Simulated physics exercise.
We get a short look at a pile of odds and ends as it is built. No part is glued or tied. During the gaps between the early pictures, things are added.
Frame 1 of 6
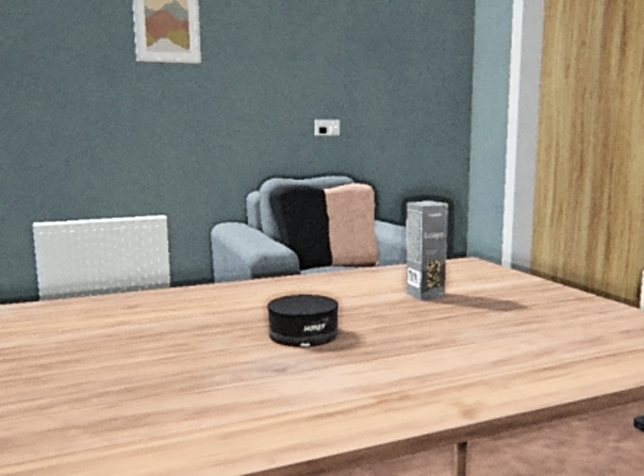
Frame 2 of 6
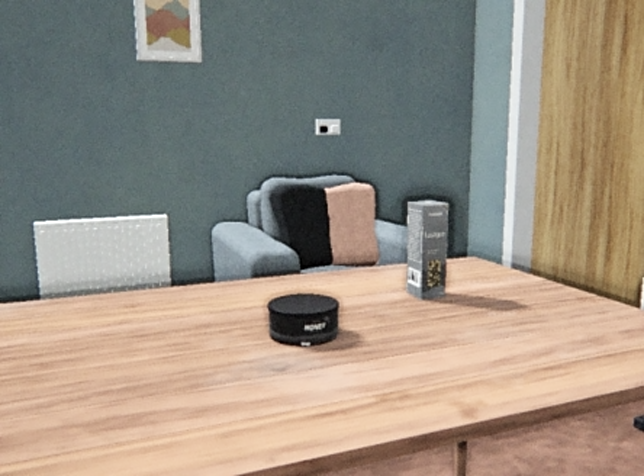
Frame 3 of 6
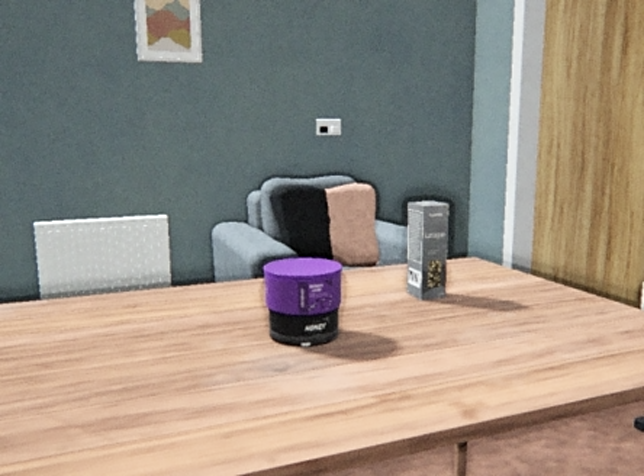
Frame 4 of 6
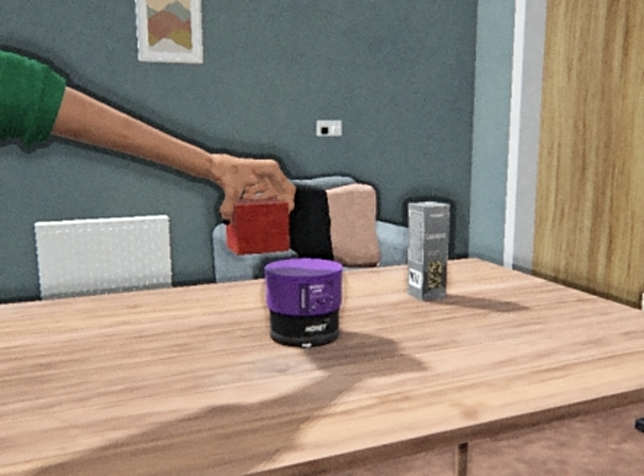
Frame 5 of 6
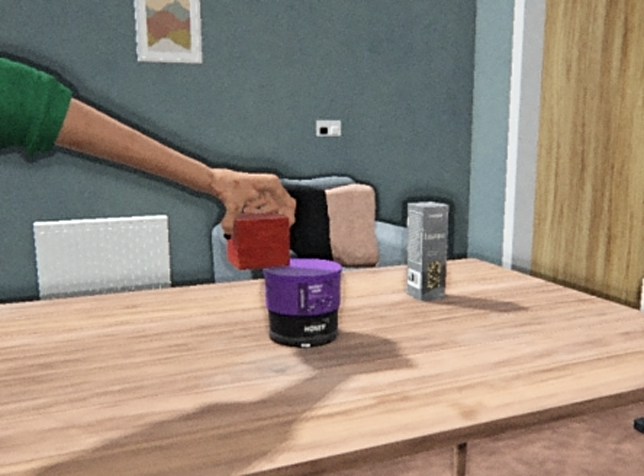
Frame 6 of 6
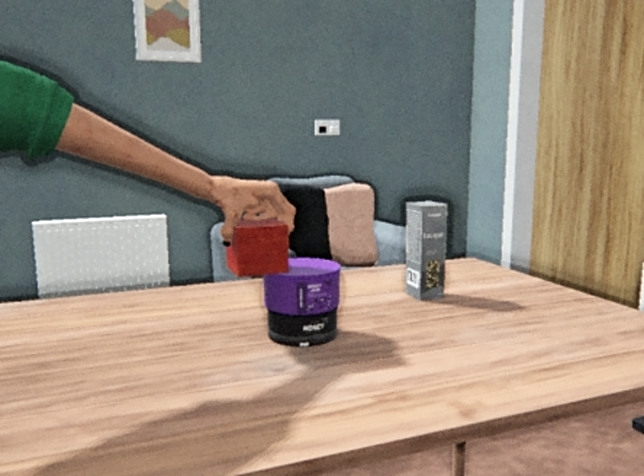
A red block is absent at first, while a black tub sits near a grey carton on a wooden table, and then a purple tub appears on top of the black one. A green-sleeved arm reaches in from the left, its hand lowering the block slightly to the purple tub's left edge.
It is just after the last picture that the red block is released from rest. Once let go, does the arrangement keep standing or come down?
The arrangement comes down.
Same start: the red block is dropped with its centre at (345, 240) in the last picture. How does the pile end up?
It collapses.
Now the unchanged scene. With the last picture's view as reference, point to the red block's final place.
Around (227, 322).
Then, 0.30 s on from there, red block now fallen.
Then, 0.40 s on from there, things are still on the move.
In the end, fallen, red block; the other 3 unmoved. At the end, from the last picture's camera, red block near (227, 322). The pile gives way.
